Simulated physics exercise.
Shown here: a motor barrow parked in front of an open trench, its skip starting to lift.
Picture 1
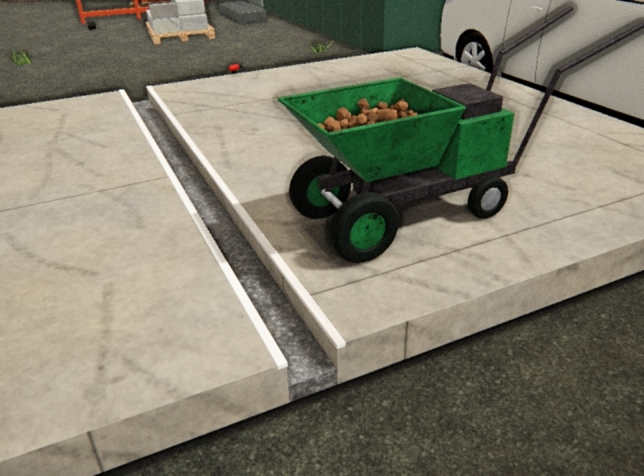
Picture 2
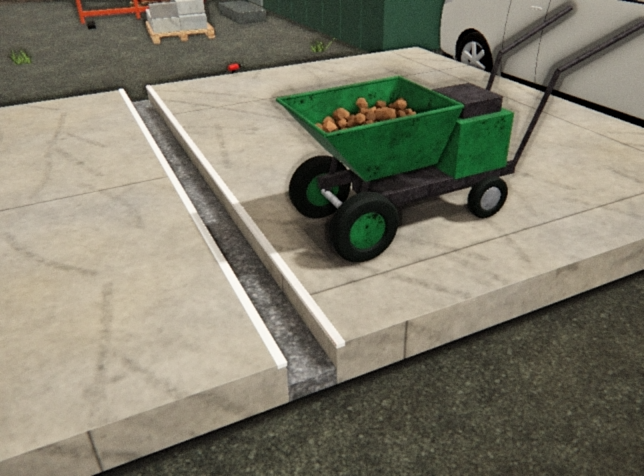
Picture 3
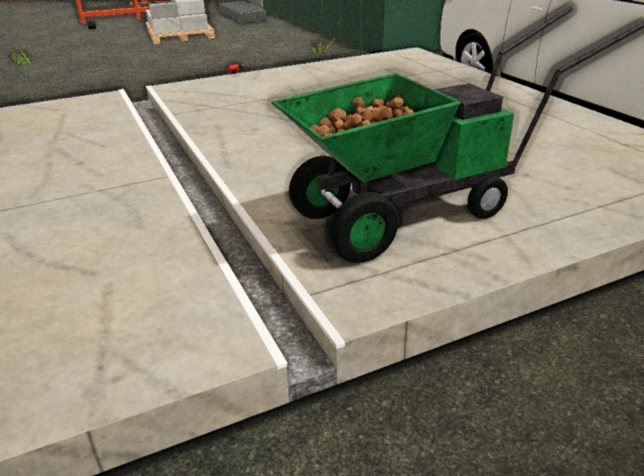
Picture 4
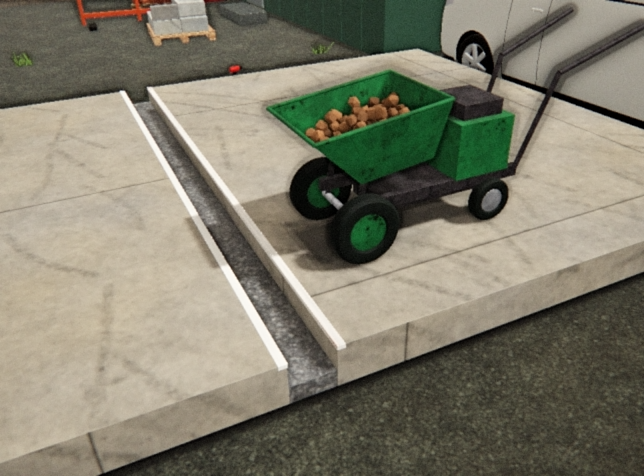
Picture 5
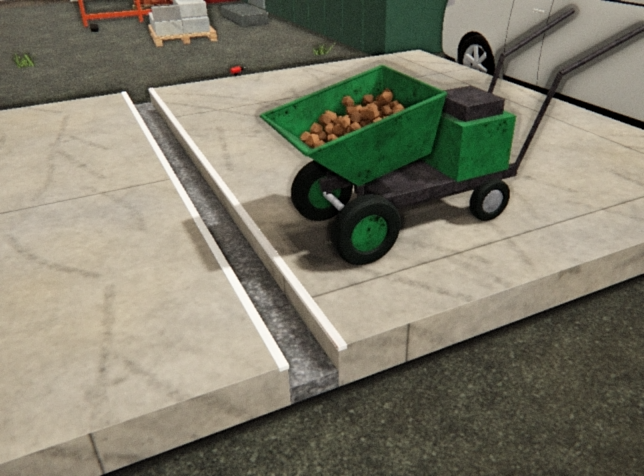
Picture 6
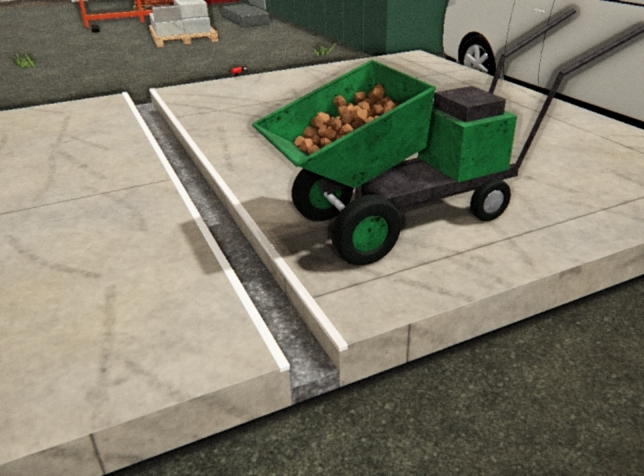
The video shows a green motor barrow loaded with brown clods, parked on a pale slab beside a narrow open trench. Its skip starts out level, then gradually tilts forward to the left while the wheels stay in place.
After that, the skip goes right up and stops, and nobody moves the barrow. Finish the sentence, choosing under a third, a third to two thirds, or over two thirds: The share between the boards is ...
The share between the boards is under a third.
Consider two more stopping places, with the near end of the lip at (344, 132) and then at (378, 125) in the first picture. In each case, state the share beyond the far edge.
In order: About 20 % and 0 %.
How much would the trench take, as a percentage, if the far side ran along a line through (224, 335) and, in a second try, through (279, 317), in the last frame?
You'd get 80 % in the first case and 0 % in the second.
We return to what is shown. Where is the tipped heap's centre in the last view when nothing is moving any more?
I'd put the middle somewhere around (208, 266).
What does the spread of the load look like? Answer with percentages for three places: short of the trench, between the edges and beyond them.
Roughly short 0 per cent, between 15 per cent, beyond 50 per cent.
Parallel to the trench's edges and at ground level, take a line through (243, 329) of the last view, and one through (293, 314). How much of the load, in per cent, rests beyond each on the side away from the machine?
Near 30 % and near 60 %, in that order.
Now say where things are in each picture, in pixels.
In the first picture, lip of the skip near (328, 135), level; top of the load near (381, 115), clay clods; first edge of the trench near (312, 304); far edge near (257, 321), the trench under half as wide as the skip, and about half as deep as wide.
In the second picture, lip of the skip near (326, 136), level; top of the load near (380, 114).
In the third picture, lip of the skip near (321, 139), tipped barely; top of the load near (387, 122).
In the fourth picture, lip of the skip near (315, 146), tipped a little; top of the load near (391, 116).
In the fifth picture, lip of the skip near (307, 154), tipped a little; top of the load near (385, 114).
In the sixth picture, lip of the skip near (297, 165), tipped clearly; top of the load near (377, 111); first edge of the trench near (314, 307); far edge near (259, 324).
Shortly afterwards, skip tipped steeply; the whole lot in the skip.
Next, skip tipped right over; the bulk in the skip; only a few in or heaped over the trench; near a quarter beyond it.
Some moments later, skip tipped right over; near a third in the skip; a little in or heaped over the trench; near half beyond it.
In the end, skip tipped right over; near a third in the skip; a little in or heaped over the trench; near half beyond it.
